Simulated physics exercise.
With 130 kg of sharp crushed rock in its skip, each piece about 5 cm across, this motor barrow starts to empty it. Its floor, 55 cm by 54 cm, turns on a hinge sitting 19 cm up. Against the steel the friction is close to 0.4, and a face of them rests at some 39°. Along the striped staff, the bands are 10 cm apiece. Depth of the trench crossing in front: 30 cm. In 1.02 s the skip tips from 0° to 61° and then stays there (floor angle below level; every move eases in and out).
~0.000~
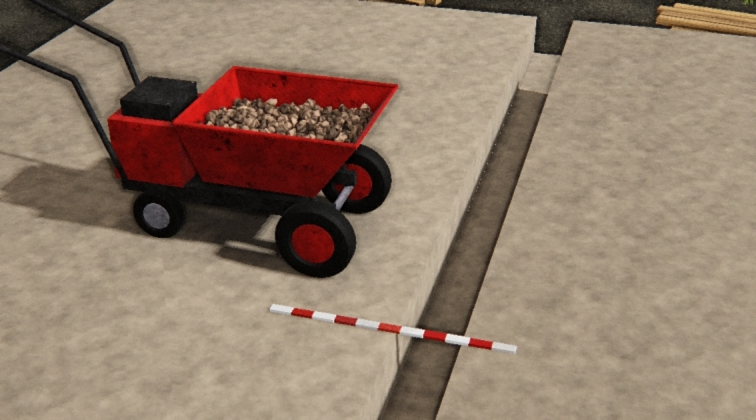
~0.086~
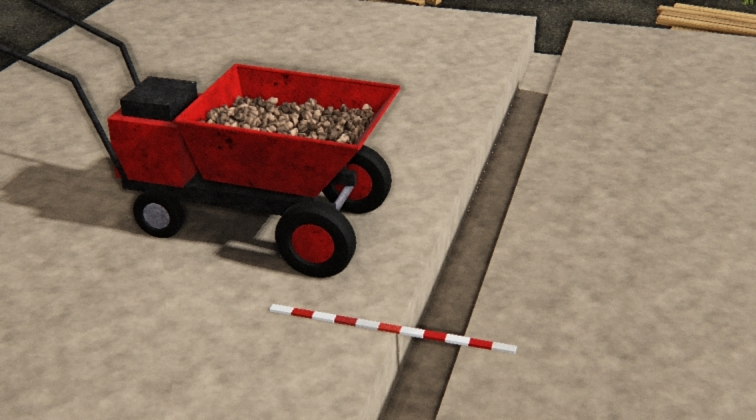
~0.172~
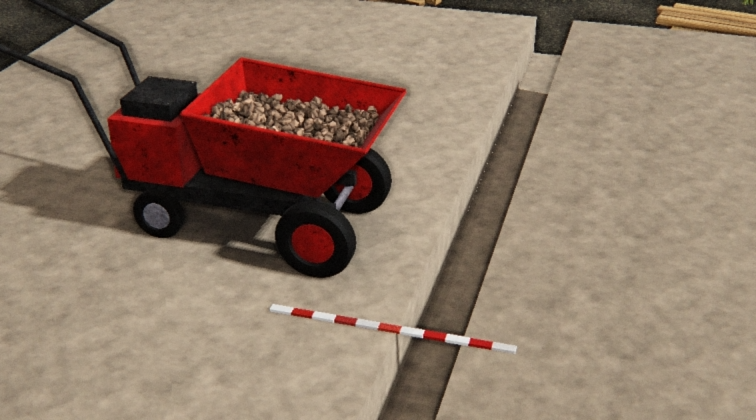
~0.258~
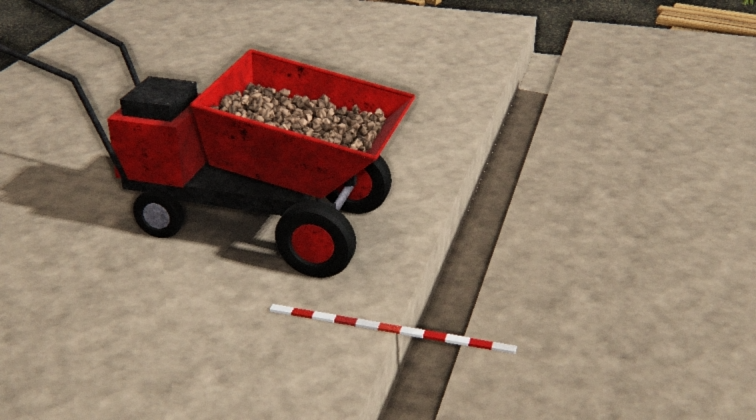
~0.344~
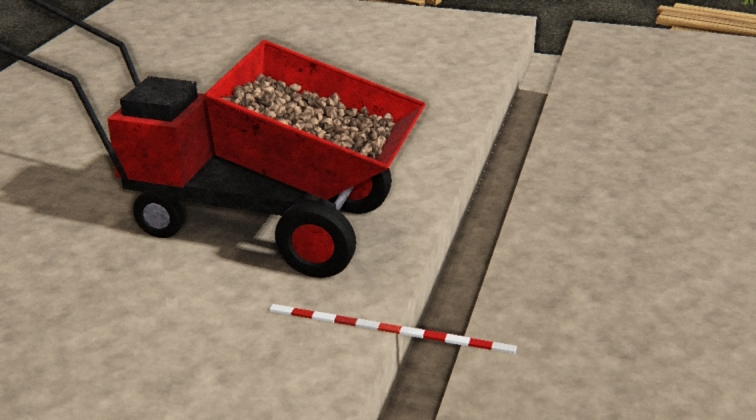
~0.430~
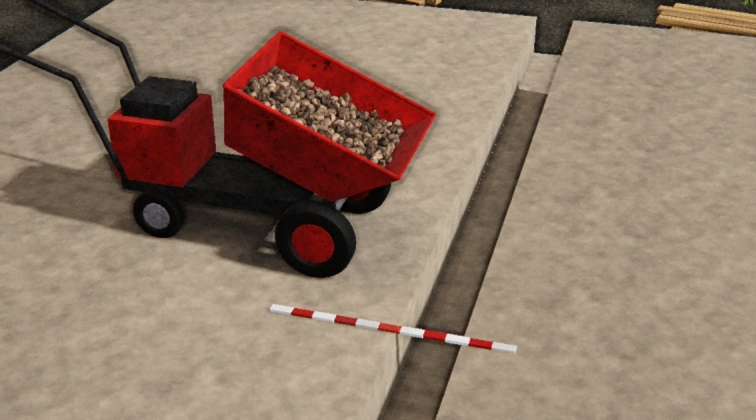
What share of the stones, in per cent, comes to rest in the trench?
About 20 per cent of the stones finish in the trench.
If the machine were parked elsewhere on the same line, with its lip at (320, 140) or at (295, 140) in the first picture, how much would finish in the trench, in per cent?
25 % and 15 %.
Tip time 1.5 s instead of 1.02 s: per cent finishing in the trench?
It would be near 20 per cent.
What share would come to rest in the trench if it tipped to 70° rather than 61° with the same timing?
Roughly 60 per cent would end in the trench.
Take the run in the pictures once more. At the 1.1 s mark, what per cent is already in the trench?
Around 0 per cent of it, at that instant.
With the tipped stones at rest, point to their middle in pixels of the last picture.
Resting centre: About (471, 309).
After 0.8 s the floor is at 51°; 100 % in the skip; the foremost stones are at (414, 203).
After 1.1 s the floor is at 61°; 98 % in the skip, 2 % in the trench; the foremost stones are at (470, 270).
After 1.5 s the floor is at 61°; 83 % in the skip, 11 % in the trench, 6 % past the trench; the foremost stones are at (548, 277).
After 3.4 s the floor is at 61°; 73 % in the skip, 20 % in the trench, 7 % past the trench; the foremost stones are at (581, 268).
